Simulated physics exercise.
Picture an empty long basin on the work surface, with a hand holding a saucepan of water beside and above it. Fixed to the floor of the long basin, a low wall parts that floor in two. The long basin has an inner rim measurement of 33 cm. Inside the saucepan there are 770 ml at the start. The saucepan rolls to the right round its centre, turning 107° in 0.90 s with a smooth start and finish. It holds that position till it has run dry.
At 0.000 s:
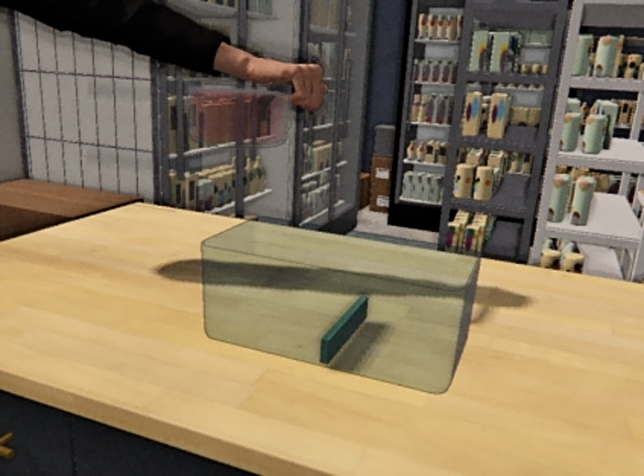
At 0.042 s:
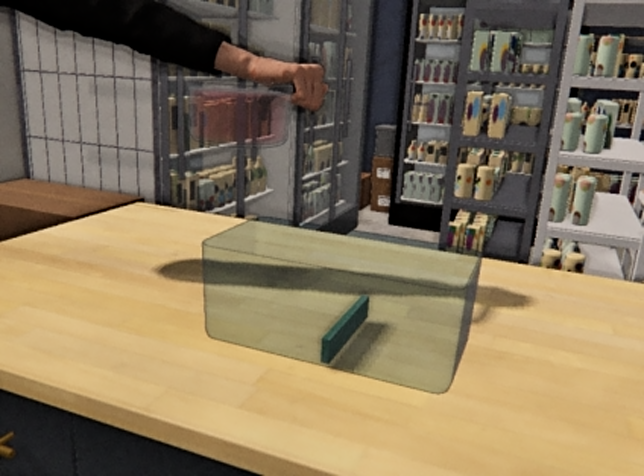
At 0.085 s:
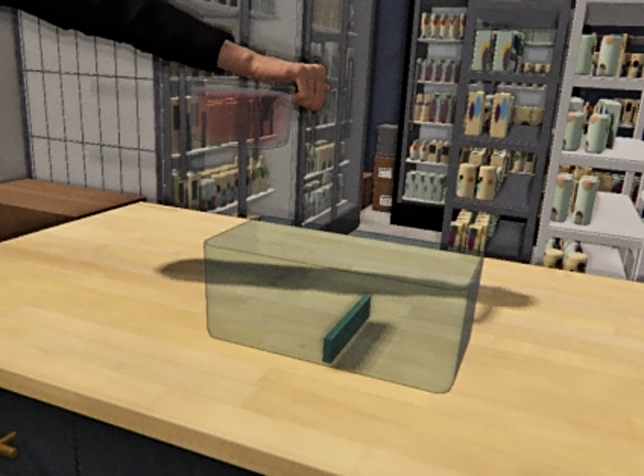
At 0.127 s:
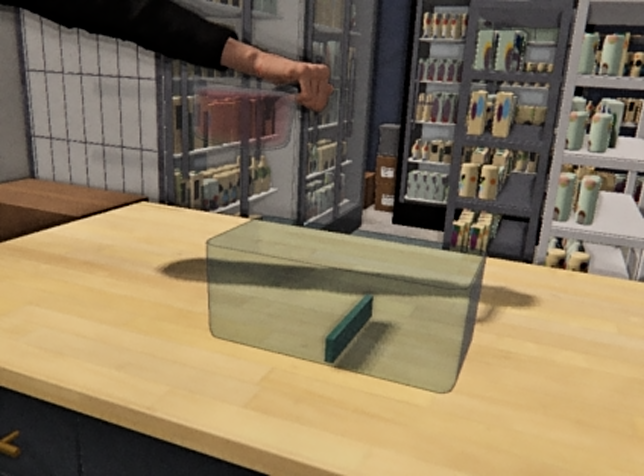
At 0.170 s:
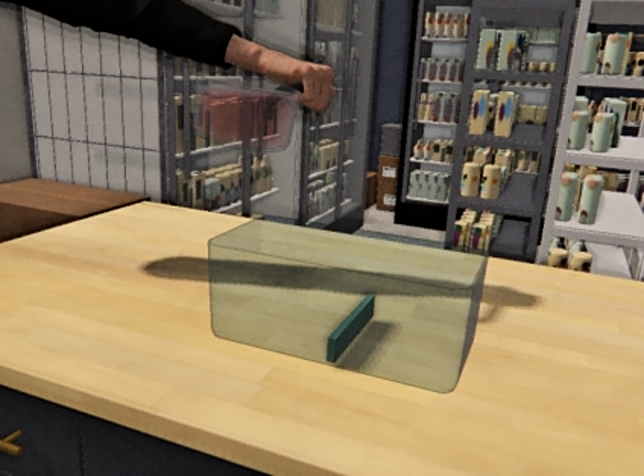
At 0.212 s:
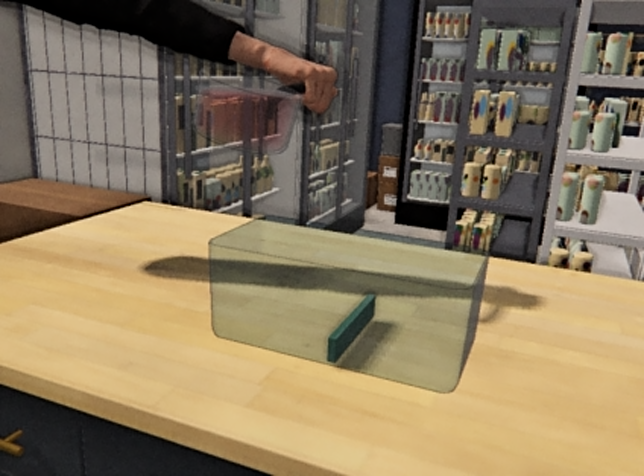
Above a clear basin on a wooden counter, a hand slowly tilts a see-through container rightward.
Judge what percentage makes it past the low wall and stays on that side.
Some 27 per cent makes it over and stays.
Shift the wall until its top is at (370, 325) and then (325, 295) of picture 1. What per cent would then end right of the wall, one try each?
10 then 55 %.
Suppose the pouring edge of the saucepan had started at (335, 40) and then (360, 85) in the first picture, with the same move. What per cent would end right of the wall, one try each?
80 and 90 %.
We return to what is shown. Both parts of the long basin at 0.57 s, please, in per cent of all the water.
10 left and 0 right, roughly.
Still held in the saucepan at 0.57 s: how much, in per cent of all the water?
About 52 per cent.
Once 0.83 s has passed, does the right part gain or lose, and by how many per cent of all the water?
A gain, roughly 4.
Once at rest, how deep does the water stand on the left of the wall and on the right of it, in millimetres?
Depths: Left near 20 mm, right near 8 mm.
After 0.57 s the tilt is 75° and 52 per cent is still to pour, 11 is left of the wall and 0 right of it.
After 0.83 s the tilt is 105° and 8 per cent is still to pour, 58 is left of the wall and 23 right of it.
After 1.10 s the tilt is 107° and 0 per cent is still to pour, 72 is left of the wall and 25 right of it.
After 1.40 s the tilt is 107° and 0 per cent is still to pour, 72 is left of the wall and 27 right of it.
In the end 72 per cent lies left of the wall, 27 right of it and 1 outside.
